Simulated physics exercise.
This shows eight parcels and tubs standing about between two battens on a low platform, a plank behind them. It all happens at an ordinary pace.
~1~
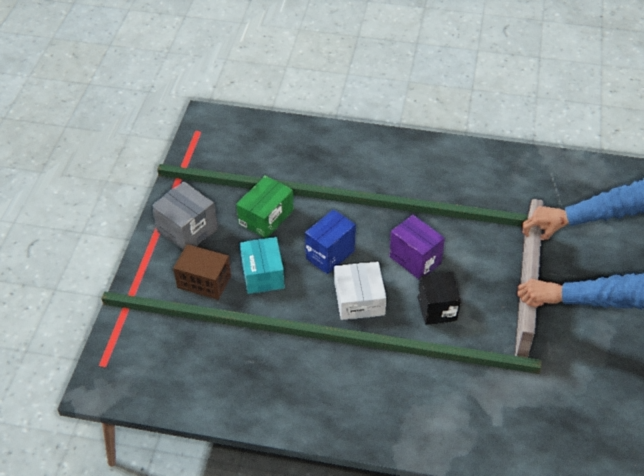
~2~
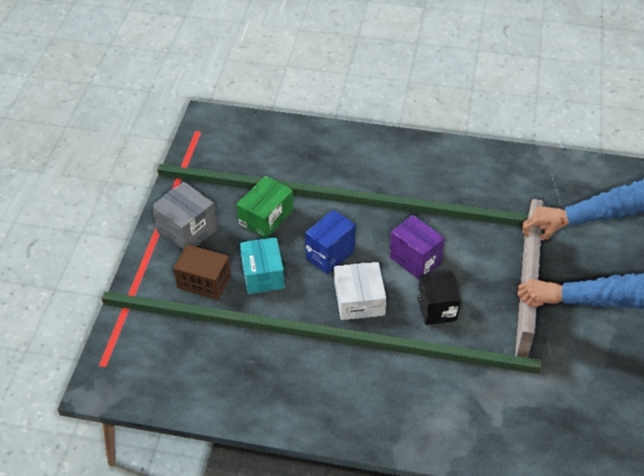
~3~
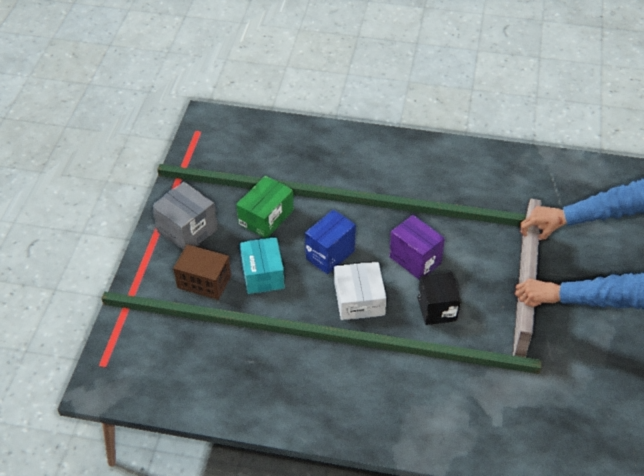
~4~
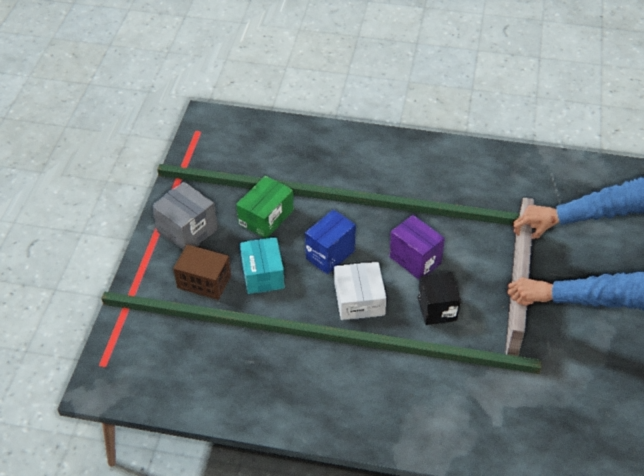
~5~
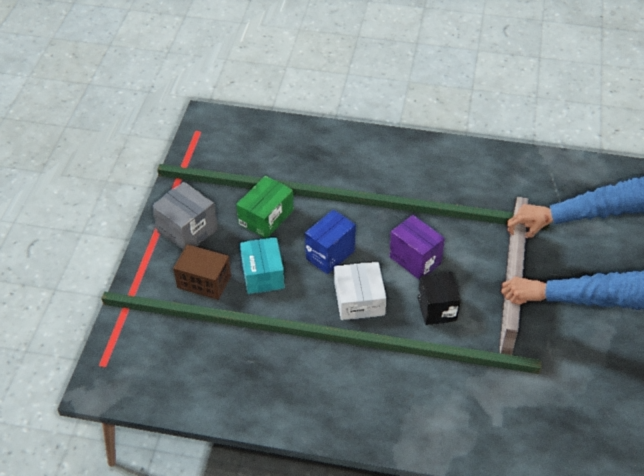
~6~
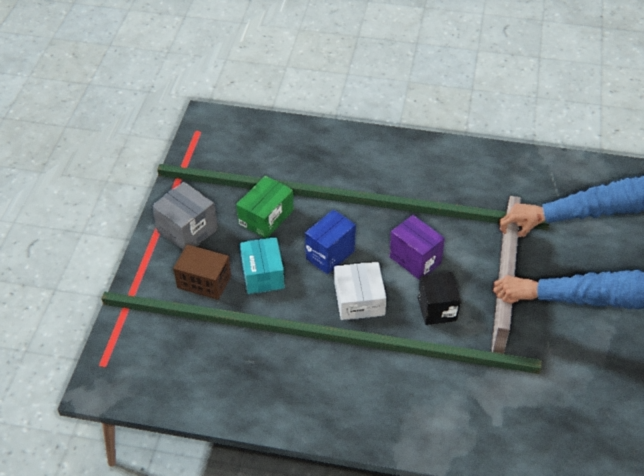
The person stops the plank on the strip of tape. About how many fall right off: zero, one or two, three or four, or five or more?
The number that fall off is five or more.
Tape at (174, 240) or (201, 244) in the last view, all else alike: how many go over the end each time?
In that order 5 and 3.
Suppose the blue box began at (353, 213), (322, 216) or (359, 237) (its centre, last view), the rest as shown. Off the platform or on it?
The blue box stays on; stays on; is lost.
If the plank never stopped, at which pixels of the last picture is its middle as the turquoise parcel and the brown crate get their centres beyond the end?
For the turquoise parcel at (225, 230), for the brown crate at (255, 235).
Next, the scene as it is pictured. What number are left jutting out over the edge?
Overhanging: 2.
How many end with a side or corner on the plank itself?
That makes 2.
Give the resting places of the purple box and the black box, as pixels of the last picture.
First (134, 218), then (128, 248).
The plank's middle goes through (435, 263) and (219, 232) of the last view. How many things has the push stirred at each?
First 2, then 8.
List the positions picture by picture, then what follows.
The first frame shows grey parcel (185, 218); brown crate (203, 272); green parcel (266, 207); plank (530, 277); tape (155, 237).
The second frame shows brown crate (203, 272); white parcel (360, 291).
The third frame shows green parcel (266, 207); plank (528, 277).
The fourth frame shows grey parcel (185, 218); purple box (417, 248).
The fifth frame shows brown crate (203, 272); turquoise parcel (262, 266).
The sixth frame shows grey parcel (185, 218); brown crate (203, 272); green parcel (266, 207); plank (507, 274); tape (155, 237).
Soon after, none off yet; grey parcel at rest near (185, 218); brown crate at rest near (203, 272); green parcel at rest near (266, 207).
In the end, the number that fall off is five or more; gone, white parcel, blue box, turquoise parcel, green parcel, brown crate and grey parcel.
